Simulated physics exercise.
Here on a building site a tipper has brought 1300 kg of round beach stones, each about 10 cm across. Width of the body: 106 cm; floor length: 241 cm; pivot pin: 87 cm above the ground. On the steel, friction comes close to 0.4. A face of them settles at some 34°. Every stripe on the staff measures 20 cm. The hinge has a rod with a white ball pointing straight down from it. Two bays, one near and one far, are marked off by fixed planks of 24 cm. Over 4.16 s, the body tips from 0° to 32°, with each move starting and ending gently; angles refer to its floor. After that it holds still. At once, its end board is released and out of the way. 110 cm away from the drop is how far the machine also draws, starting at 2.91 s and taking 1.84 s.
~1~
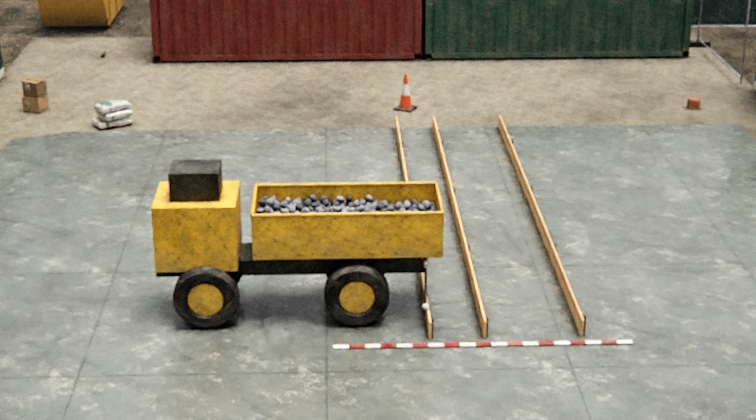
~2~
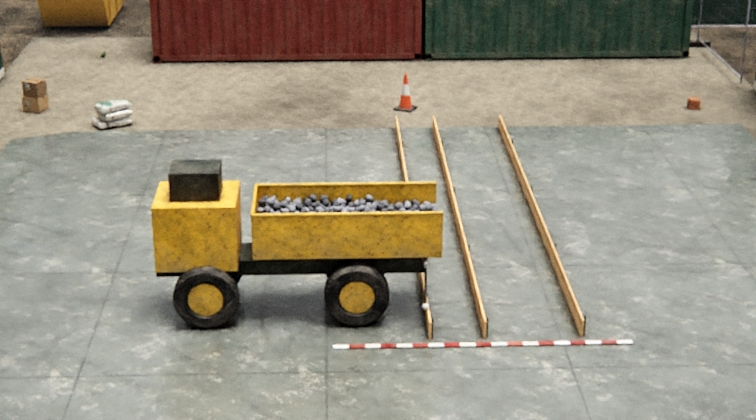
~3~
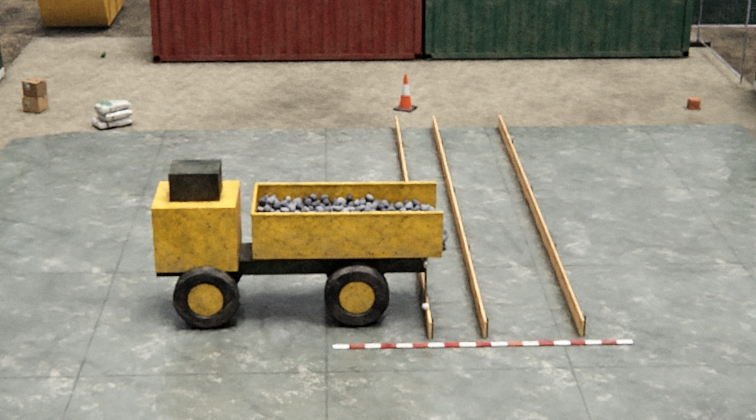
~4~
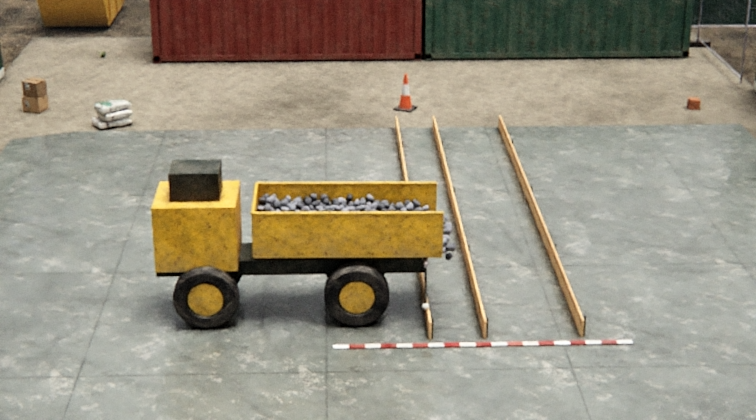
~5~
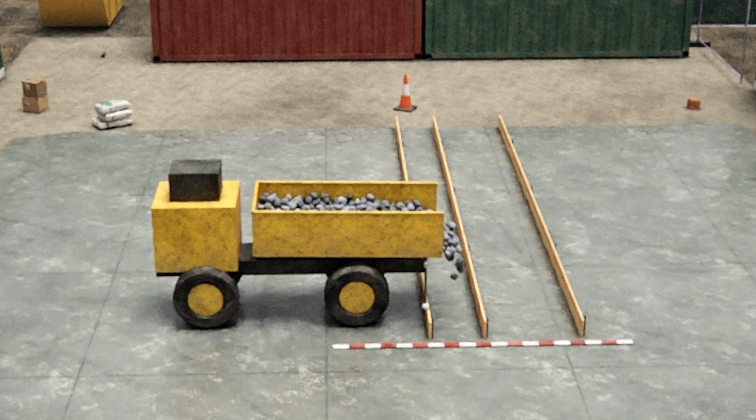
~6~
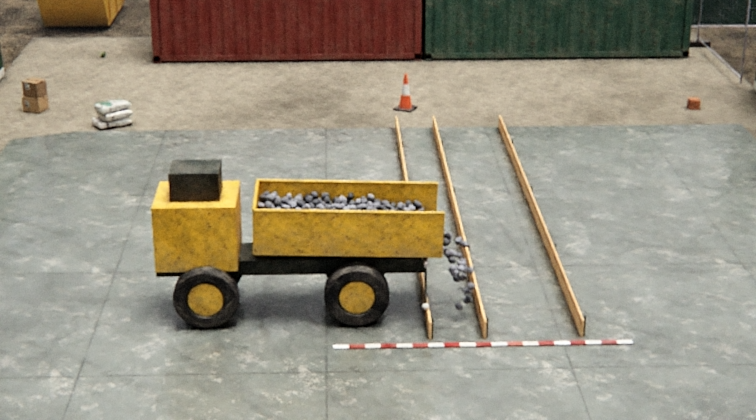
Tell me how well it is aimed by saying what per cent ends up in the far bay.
Around 35 per cent ends up there.
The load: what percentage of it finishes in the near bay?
Around 50 percent of the load.
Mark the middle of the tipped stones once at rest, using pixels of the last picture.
About (460, 297).
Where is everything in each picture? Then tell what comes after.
In the first frame, the body is at 0°, its lip at (442, 257); the top of the load is at (301, 204).
In the second frame, lip at (442, 257), floor tilted 0°, highest stones at (299, 204).
In the third frame, lip at (442, 257), floor tilted 0°, highest stones at (284, 203); 2 % has left.
In the fourth frame, lip at (442, 257), floor tilted 1°, highest stones at (280, 202); 3 % has left.
In the fifth frame, lip at (442, 257), floor tilted 1°, highest stones at (278, 201); 3 % has left.
In the sixth frame, the body is at 2°, its lip at (442, 257); the top of the load is at (279, 199); 5 % has left.
A little later the floor is at 27°; 54 % in the body, 35 % in the near bay, 11 % in the far bay; the foremost stones are at (540, 301).
Then the floor is at 32°; 1 % in the body, 15 % short of the bays, 51 % in the near bay, 34 % in the far bay; the foremost stones are at (565, 303).
Later still the floor is at 32°; 0 % in the body, 16 % short of the bays, 50 % in the near bay, 34 % in the far bay; the foremost stones are at (566, 304).
In the end the floor is at 32°; 0 % in the body, 16 % short of the bays, 50 % in the near bay, 34 % in the far bay; the foremost stones are at (566, 304).
